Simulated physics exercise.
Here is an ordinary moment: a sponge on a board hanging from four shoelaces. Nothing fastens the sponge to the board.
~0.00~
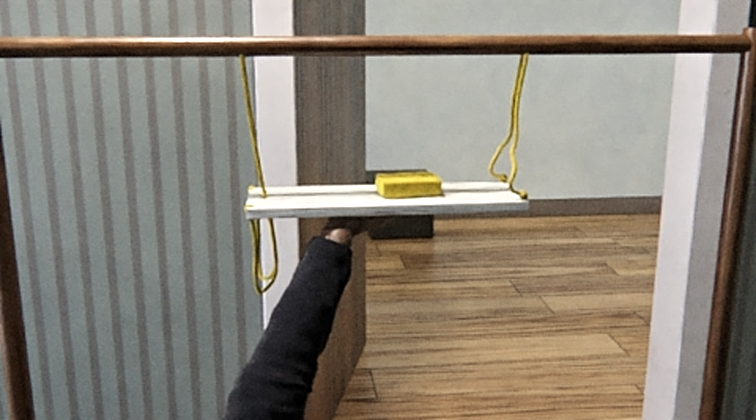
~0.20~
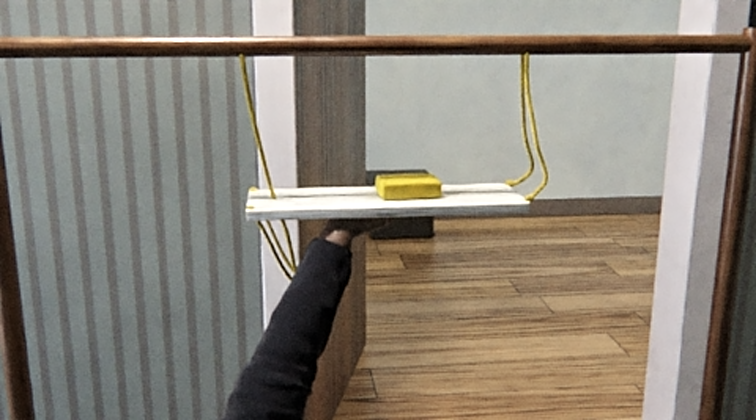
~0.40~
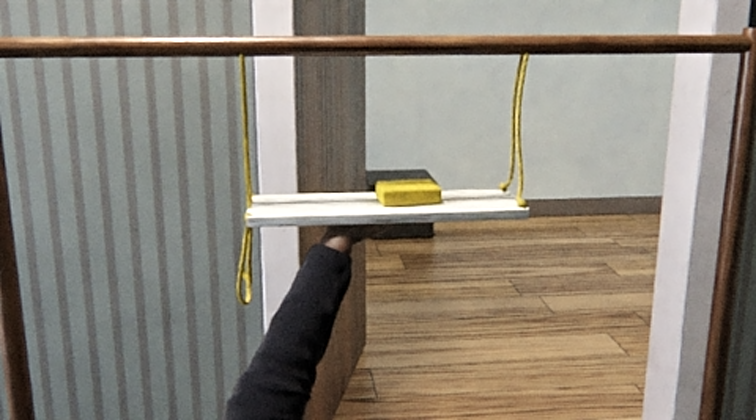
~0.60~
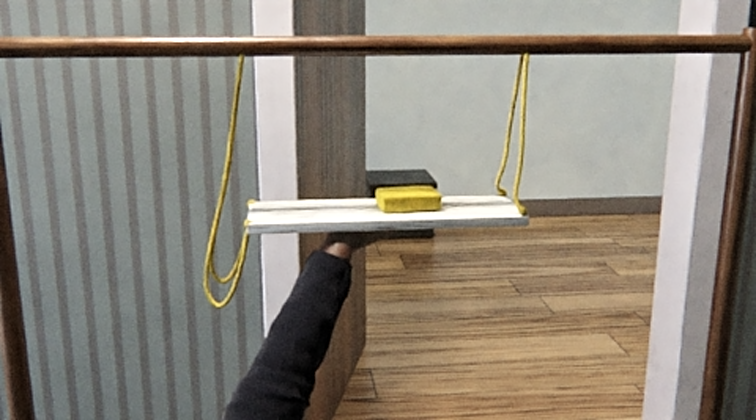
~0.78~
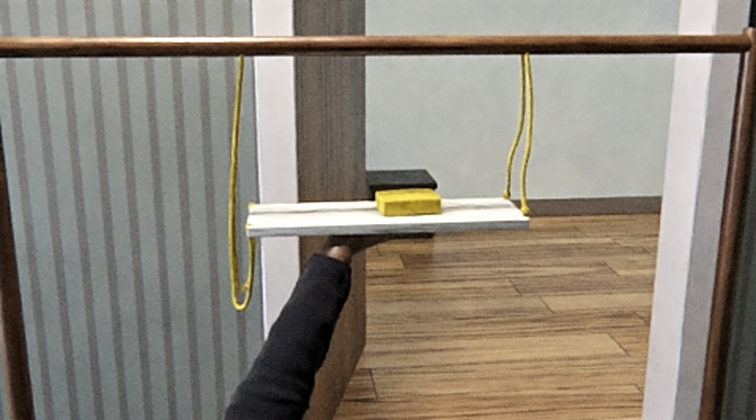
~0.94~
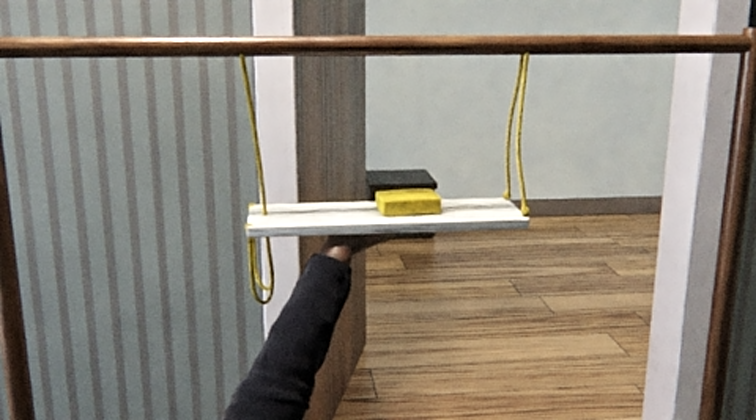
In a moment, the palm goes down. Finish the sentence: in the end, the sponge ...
In the end, the sponge slips off the left end.
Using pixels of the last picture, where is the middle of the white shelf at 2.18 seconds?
Position at that moment: Near (392, 298).
By 1.54 s, board tipped 32° down to the left; sponge sliding near (262, 314).
By 2.18 s, board tipped 44° down to the left; sponge on the floor.
When it is over, board tipped 41° down to the left; sponge on the floor. The sponge slides off to the left.
